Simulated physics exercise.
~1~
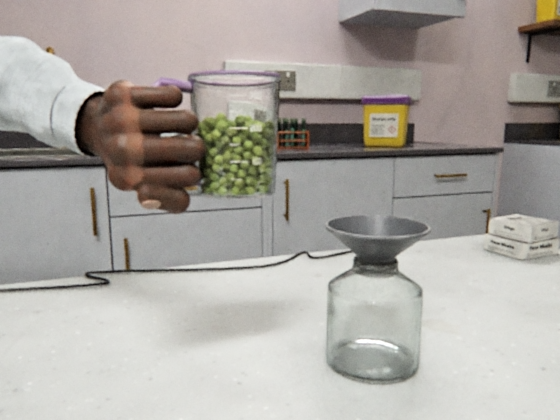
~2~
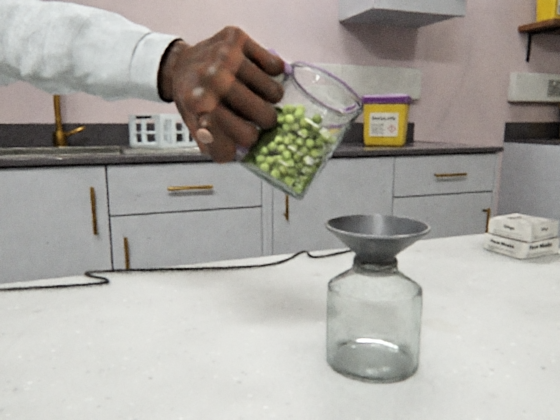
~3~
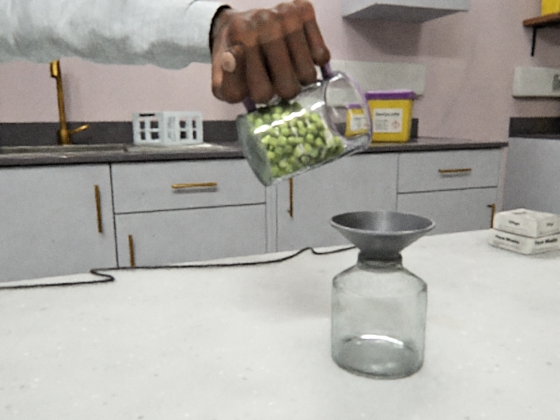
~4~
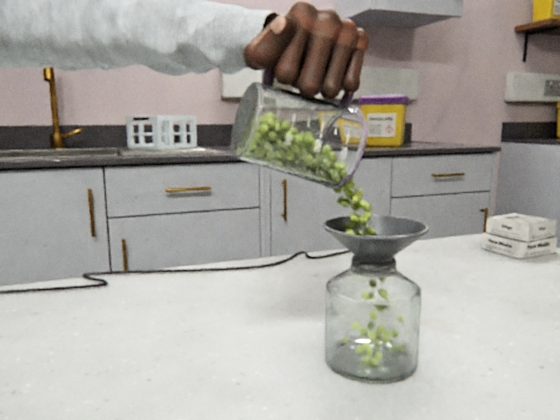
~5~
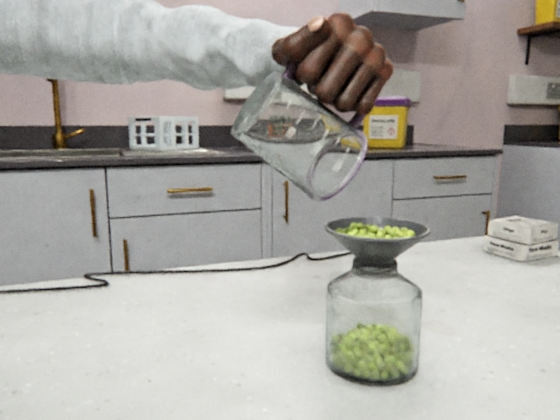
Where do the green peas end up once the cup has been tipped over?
Most of them end up in the jar, while a fair share stays above in the funnel. Hardly any land outside on the counter.
